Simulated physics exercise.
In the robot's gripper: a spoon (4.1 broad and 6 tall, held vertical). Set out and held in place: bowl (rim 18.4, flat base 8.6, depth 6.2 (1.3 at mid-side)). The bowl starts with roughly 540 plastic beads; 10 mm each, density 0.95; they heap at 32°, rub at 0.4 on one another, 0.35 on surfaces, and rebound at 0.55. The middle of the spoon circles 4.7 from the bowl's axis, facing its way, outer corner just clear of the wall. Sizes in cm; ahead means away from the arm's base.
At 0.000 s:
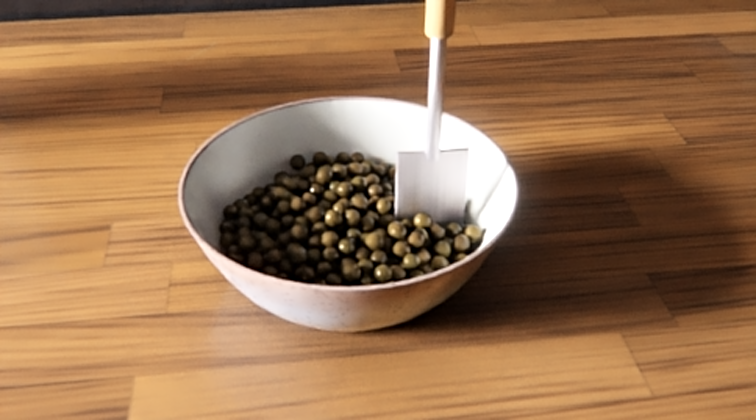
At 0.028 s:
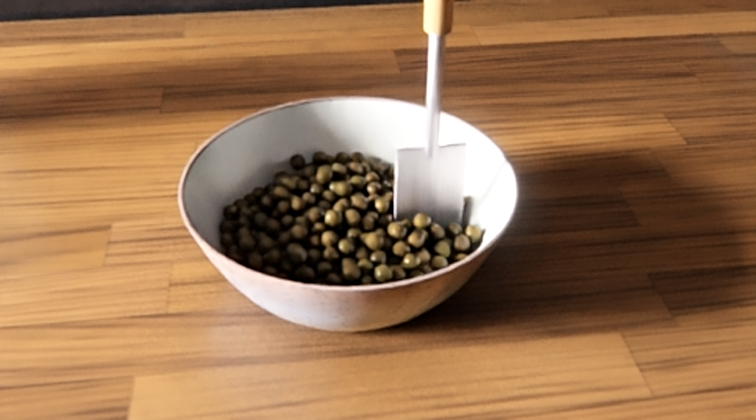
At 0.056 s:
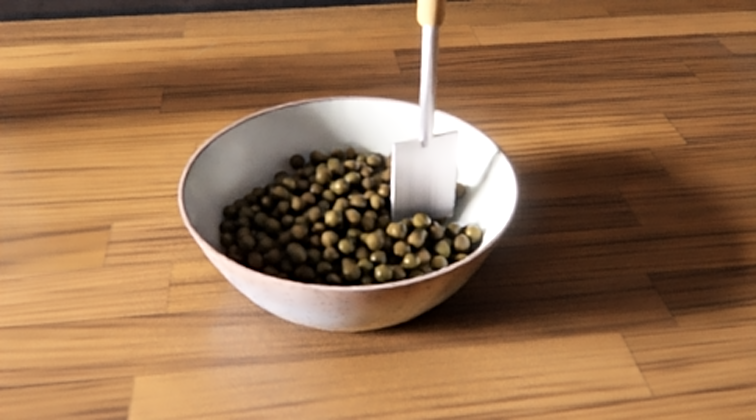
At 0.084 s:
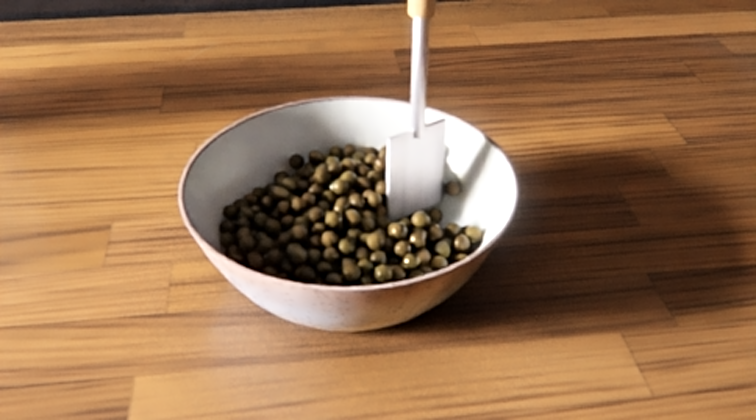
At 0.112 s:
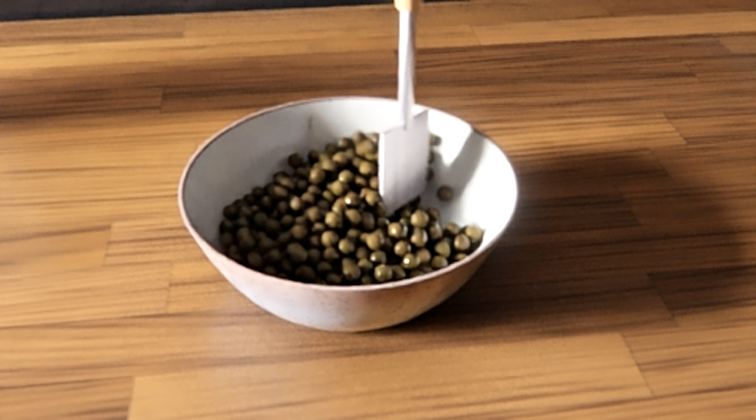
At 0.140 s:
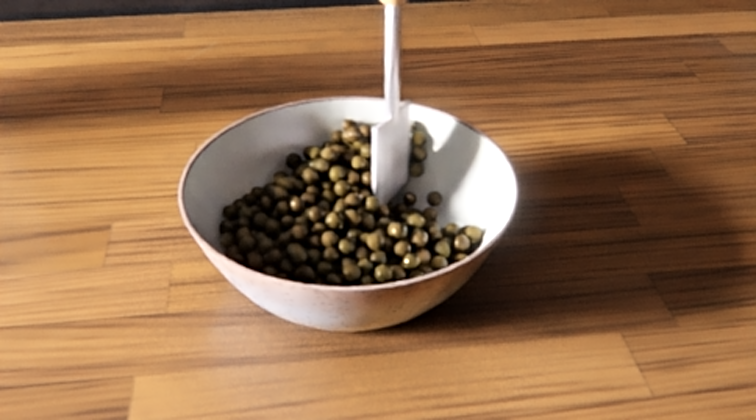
The footage shows a flat metal spatula with a wooden handle, upright in a pale bowl of olive-green beads on a wooden surface, sweeping from the right toward the back while turning edge-on and pushing beads up behind it.
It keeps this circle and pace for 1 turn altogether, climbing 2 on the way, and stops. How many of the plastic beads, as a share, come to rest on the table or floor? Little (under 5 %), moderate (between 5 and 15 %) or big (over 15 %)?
A little share, under 5 %, ends on the table or floor.
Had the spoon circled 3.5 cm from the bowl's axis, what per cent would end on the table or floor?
Then about 0 per cent.
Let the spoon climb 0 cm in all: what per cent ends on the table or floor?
Some 5 per cent.
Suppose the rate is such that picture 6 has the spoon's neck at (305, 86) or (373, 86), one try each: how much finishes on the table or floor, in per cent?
About 20 and 5 per cent.
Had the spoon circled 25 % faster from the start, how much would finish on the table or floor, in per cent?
It would be near 5 per cent.
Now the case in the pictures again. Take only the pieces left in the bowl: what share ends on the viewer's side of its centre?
Roughly 50 per cent.
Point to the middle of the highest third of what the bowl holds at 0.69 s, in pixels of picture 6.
Around (411, 244).
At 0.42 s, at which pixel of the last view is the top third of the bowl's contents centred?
At about (263, 229).
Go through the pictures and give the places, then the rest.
The spoon neck at (434, 127), 0° round; upper third of the load around (343, 221), from x 230 to 475, top at y 160; 537 in the bowl, in the first frame.
The spoon neck at (433, 123), 4° round; upper third of the load around (343, 220), from x 230 to 475, top at y 160, in the second frame.
The spoon neck at (427, 114), 16° round; upper third of the load around (348, 215), from x 230 to 475, top at y 155, in the third frame.
The spoon neck at (418, 105), 28° round; upper third of the load around (349, 212), from x 230 to 475, top at y 140, in the fourth frame.
The spoon neck at (406, 98), 40° round; upper third of the load around (348, 208), from x 225 to 475, top at y 130, in the fifth frame.
The spoon neck at (393, 92), 52° round; upper third of the load around (343, 207), from x 225 to 475, top at y 125; 537 in the bowl, in the sixth frame.
After 0.42 s, 172° round, highest piece 8 above the table; 535 in the bowl, 1 on the table or floor, 1 in flight or on the tool.
After 0.69 s, 291° round, highest piece 7 above the table; 529 in the bowl, 7 on the table or floor, 1 in flight or on the tool.
After 1.03 s, 0° round, highest piece 5 above the table; 527 in the bowl, 10 on the table or floor.
After 1.73 s, 0° round, highest piece 5 above the table; 527 in the bowl, 10 on the table or floor.
In the end, 527 in the bowl, 10 on the table or floor. That is 2 % on the table or floor.
